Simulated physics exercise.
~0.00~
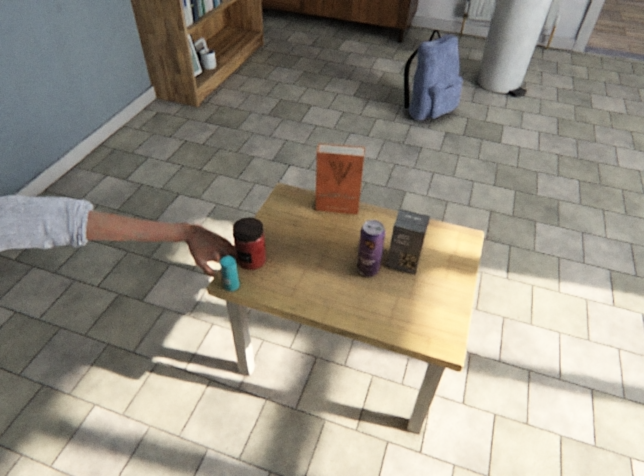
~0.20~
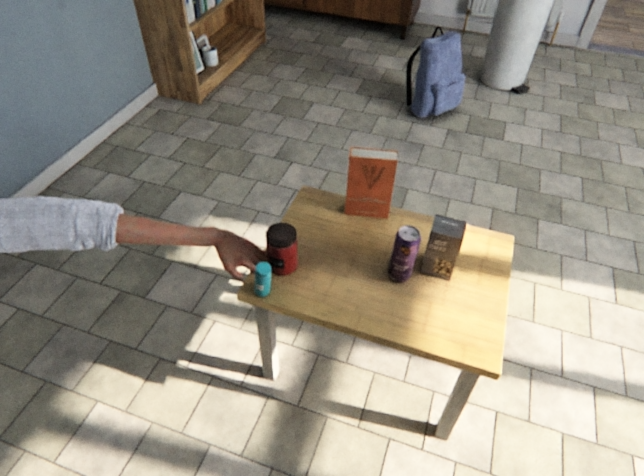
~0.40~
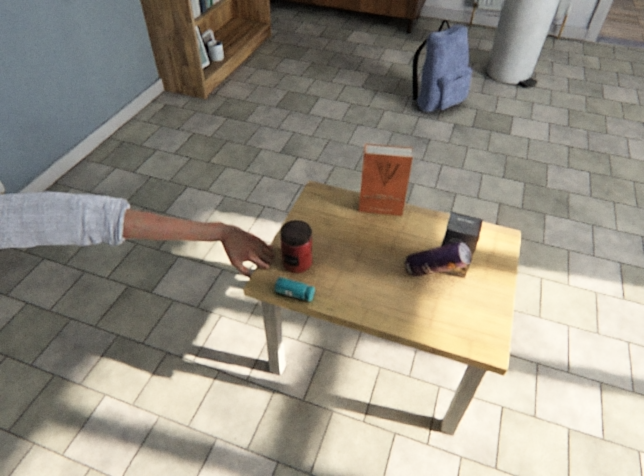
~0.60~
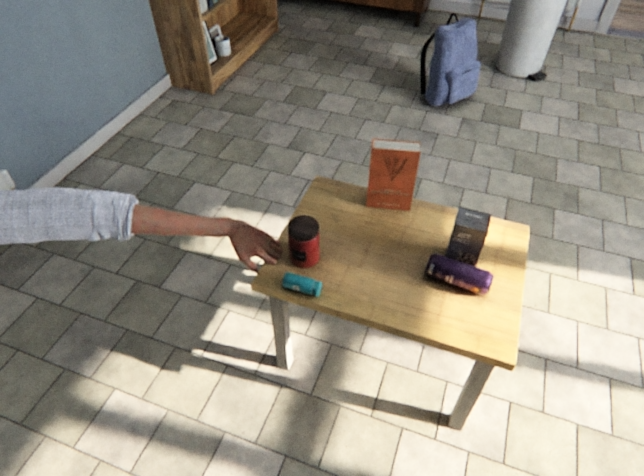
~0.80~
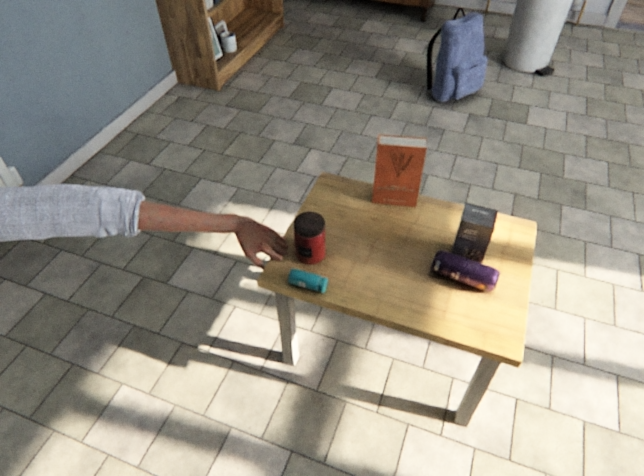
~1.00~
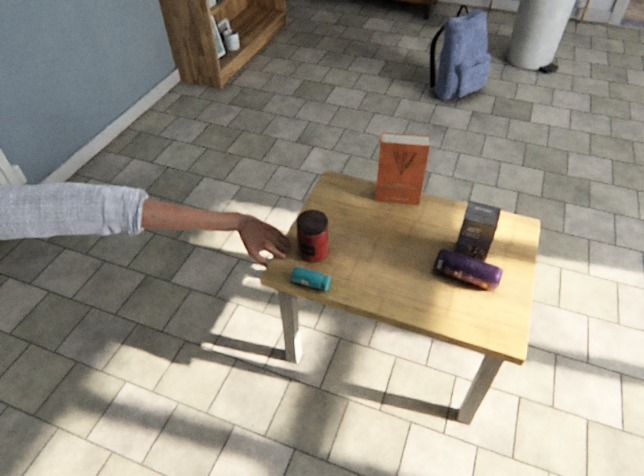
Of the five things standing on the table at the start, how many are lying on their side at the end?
Two of them are lying on their side at the end, the turquoise shaker and the purple can.
